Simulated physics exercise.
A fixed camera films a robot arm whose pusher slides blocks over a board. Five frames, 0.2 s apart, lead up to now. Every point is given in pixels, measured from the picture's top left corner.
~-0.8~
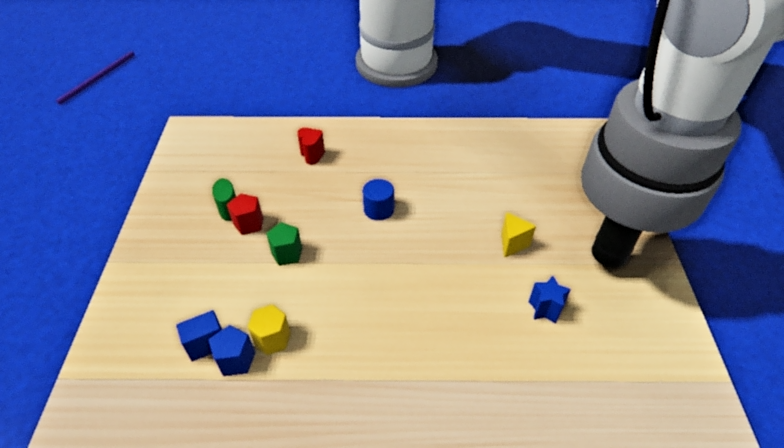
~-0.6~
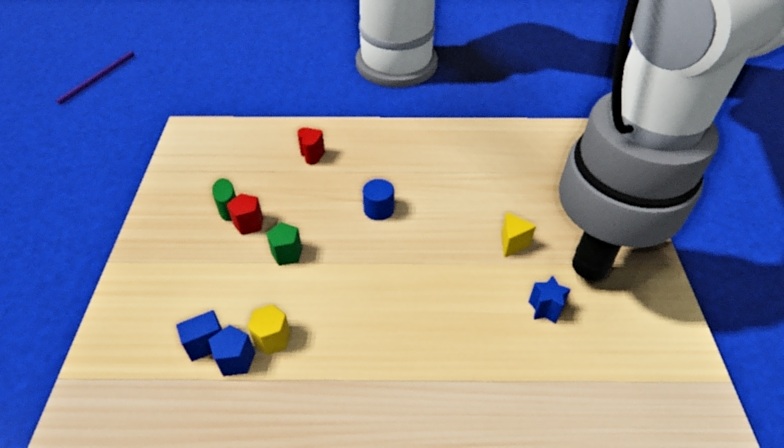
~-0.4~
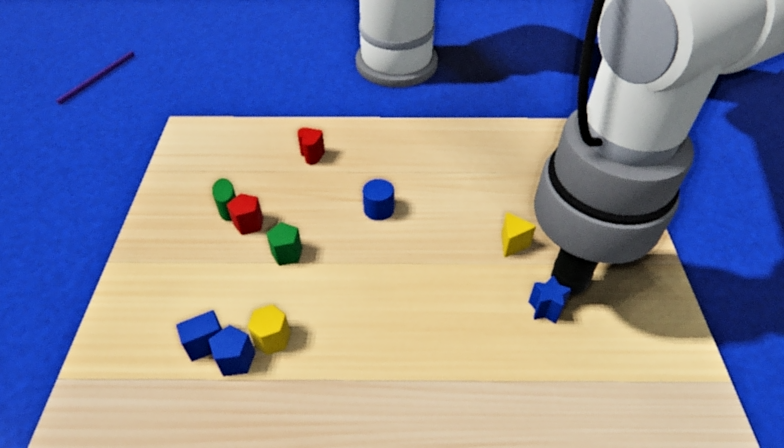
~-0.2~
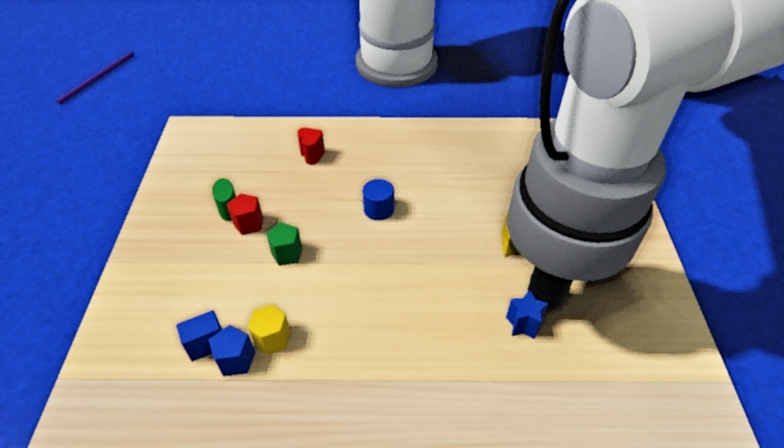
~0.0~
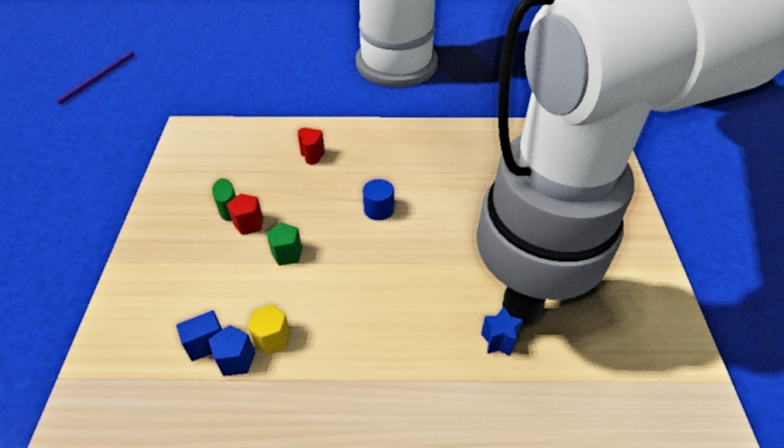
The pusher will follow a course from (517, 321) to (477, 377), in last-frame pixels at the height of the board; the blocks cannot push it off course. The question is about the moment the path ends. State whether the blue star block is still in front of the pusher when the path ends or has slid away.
The blue star block stays in front.
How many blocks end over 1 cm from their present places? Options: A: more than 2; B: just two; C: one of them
That would be C.
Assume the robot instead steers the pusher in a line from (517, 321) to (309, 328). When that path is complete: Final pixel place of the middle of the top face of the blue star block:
Around (482, 333).
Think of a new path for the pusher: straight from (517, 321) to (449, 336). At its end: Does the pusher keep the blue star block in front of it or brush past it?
The pusher moves past it.
What follows on the original path. Halfway along, pusher at (500, 337); blue star block at (481, 351).
At the end, pusher at (479, 367); blue star block at (458, 383); yellow triangle still.
